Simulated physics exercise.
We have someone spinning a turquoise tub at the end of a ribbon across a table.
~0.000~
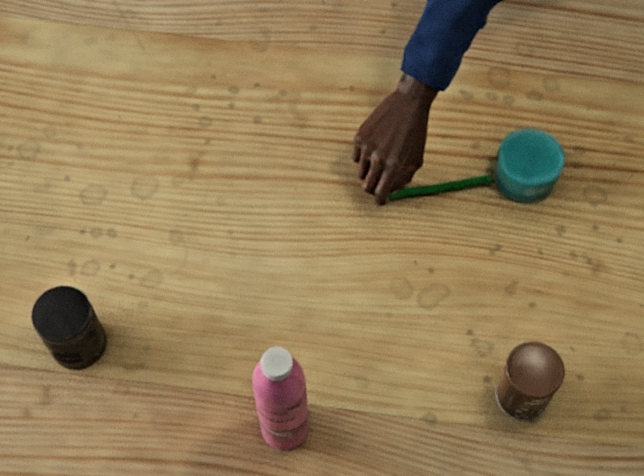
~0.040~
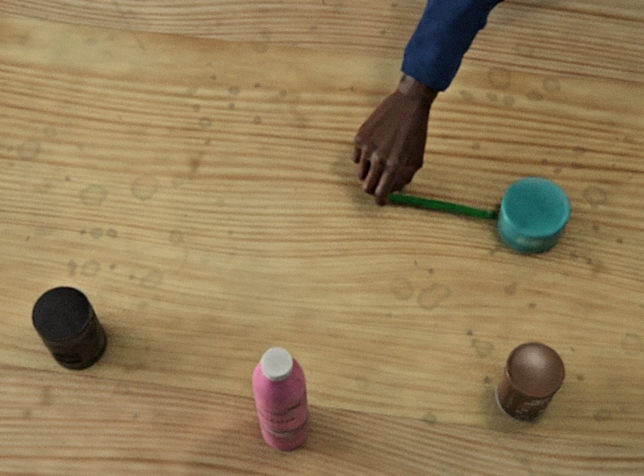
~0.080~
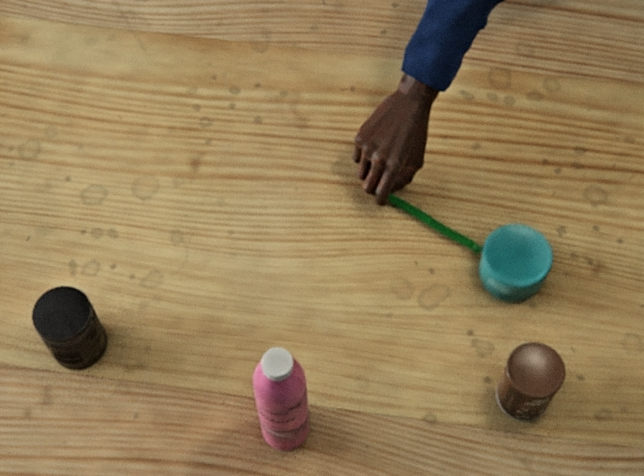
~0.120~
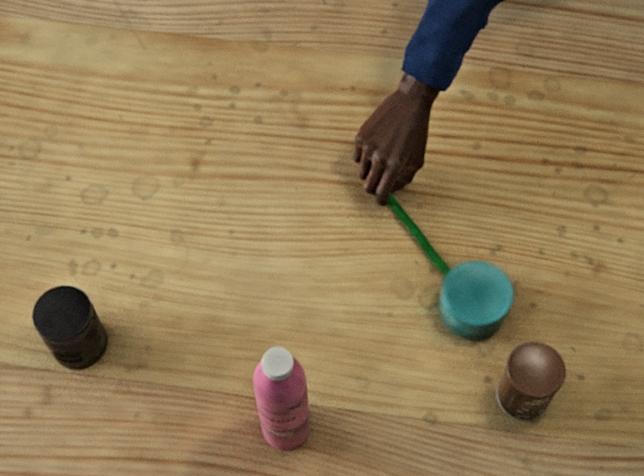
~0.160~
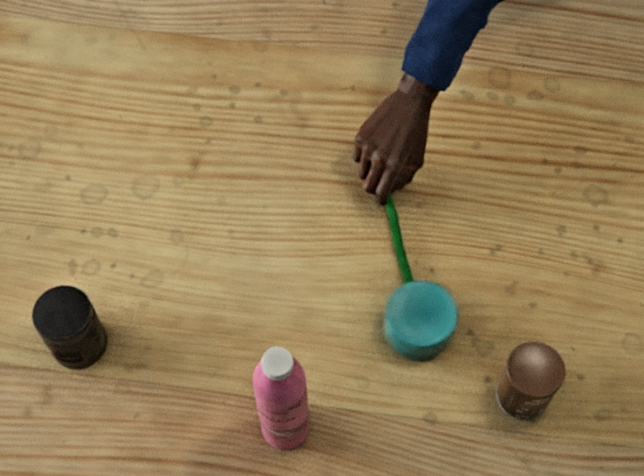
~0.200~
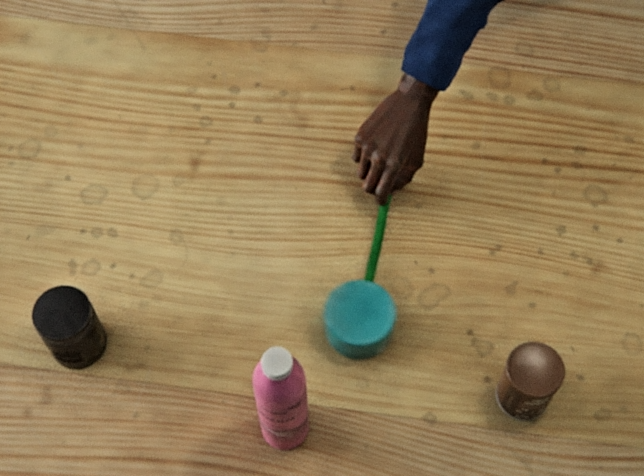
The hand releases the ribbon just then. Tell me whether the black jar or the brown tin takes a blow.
One by one: The black jar will receive no impact; the brown tin will receive no impact.
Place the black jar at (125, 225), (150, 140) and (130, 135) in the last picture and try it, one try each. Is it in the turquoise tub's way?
In the first attempt it gets knocked, in the second it is avoided, and in the third it is avoided.
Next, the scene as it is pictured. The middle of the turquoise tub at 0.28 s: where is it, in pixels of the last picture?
At that time it sits close to pixel (251, 284).
By 0.28 s, tub near (250, 284).
By 0.40 s, tub near (120, 237).
When it is over, tub out of view. The black jar remains clear and the brown tin escapes it.
